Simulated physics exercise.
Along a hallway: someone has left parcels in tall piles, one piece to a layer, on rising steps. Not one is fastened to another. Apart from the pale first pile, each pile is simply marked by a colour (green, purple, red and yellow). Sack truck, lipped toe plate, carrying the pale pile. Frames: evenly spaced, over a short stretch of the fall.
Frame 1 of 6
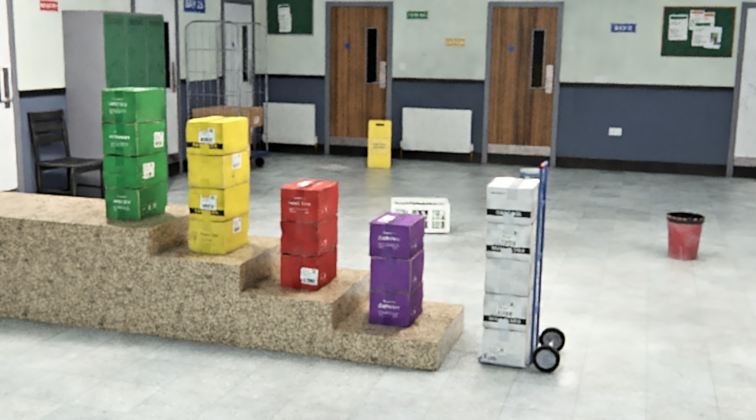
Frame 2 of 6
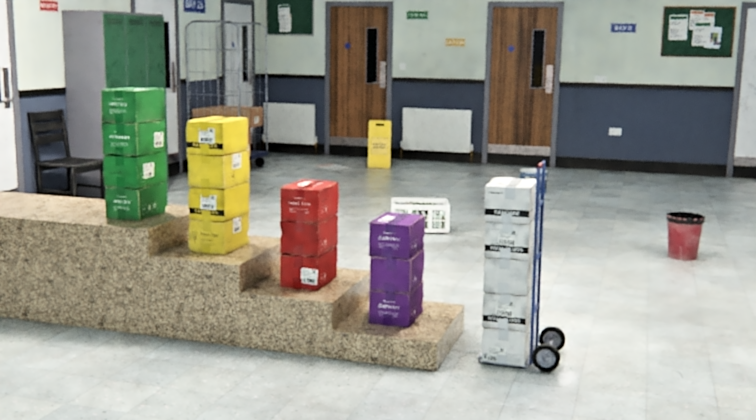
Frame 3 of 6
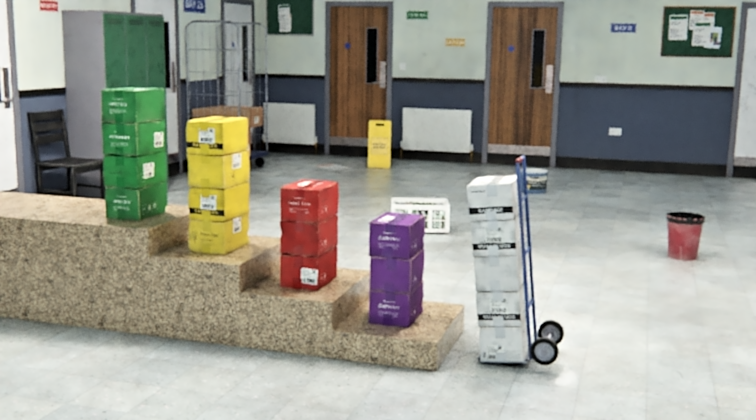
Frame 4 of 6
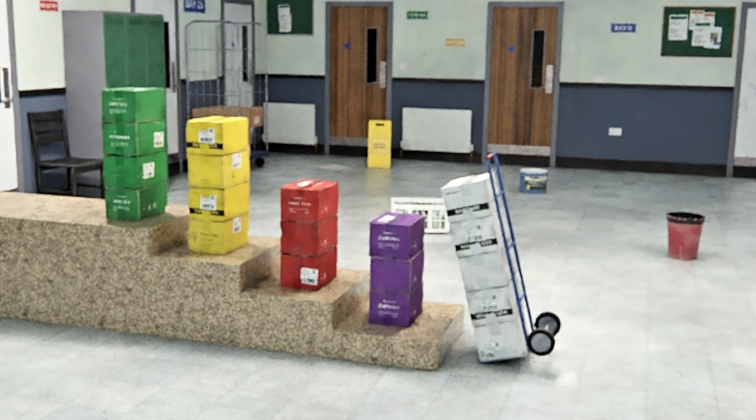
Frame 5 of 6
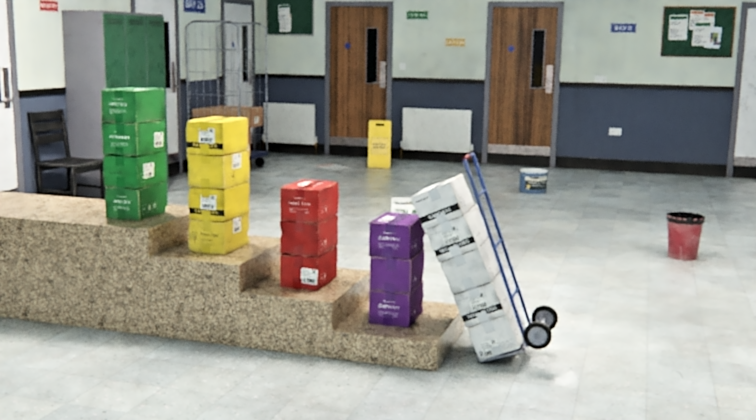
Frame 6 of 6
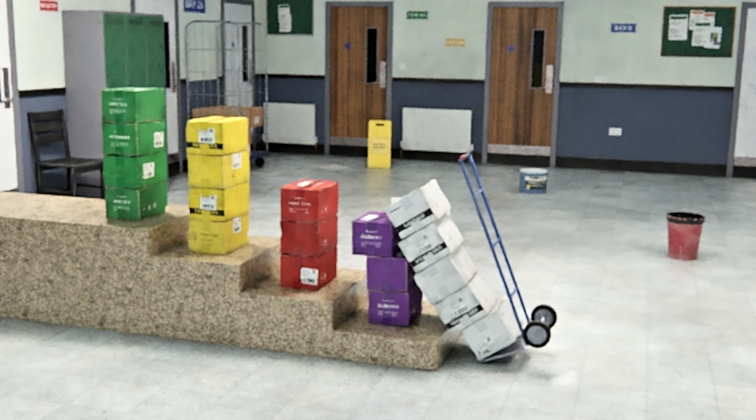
A tall stack of white boxes on a blue hand truck leaned farther and farther left toward the colored piles on the steps, then pressed into the purple stack and pushed its top box left.
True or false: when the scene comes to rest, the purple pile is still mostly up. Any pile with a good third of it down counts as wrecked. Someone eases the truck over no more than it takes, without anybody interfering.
True.
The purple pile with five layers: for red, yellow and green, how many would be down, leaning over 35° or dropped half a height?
The numbers come out as red 0, yellow 0 and green 0.
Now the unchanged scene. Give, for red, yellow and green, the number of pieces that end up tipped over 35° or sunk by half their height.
Taking each in turn, red gives 0, yellow gives 0, green gives 0.
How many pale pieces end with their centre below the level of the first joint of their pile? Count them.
Counting them up gives 1.
Shortly afterwards, 4 of the pale pile down; none of the 3 purple parcels down (0 of 14 in all colours); top purple parcel tilted a little.
Next, 5 of the pale pile down; none of the 3 purple parcels down (0 of 14 in all colours); top purple parcel tilted clearly.
In the end, 4 of the pale pile down; none of the 3 purple parcels down (0 of 14 in all colours); top purple parcel tilted clearly; top red parcel a little from its place. From the last view, middles, top purple parcel near (344, 238), top red parcel near (303, 201).
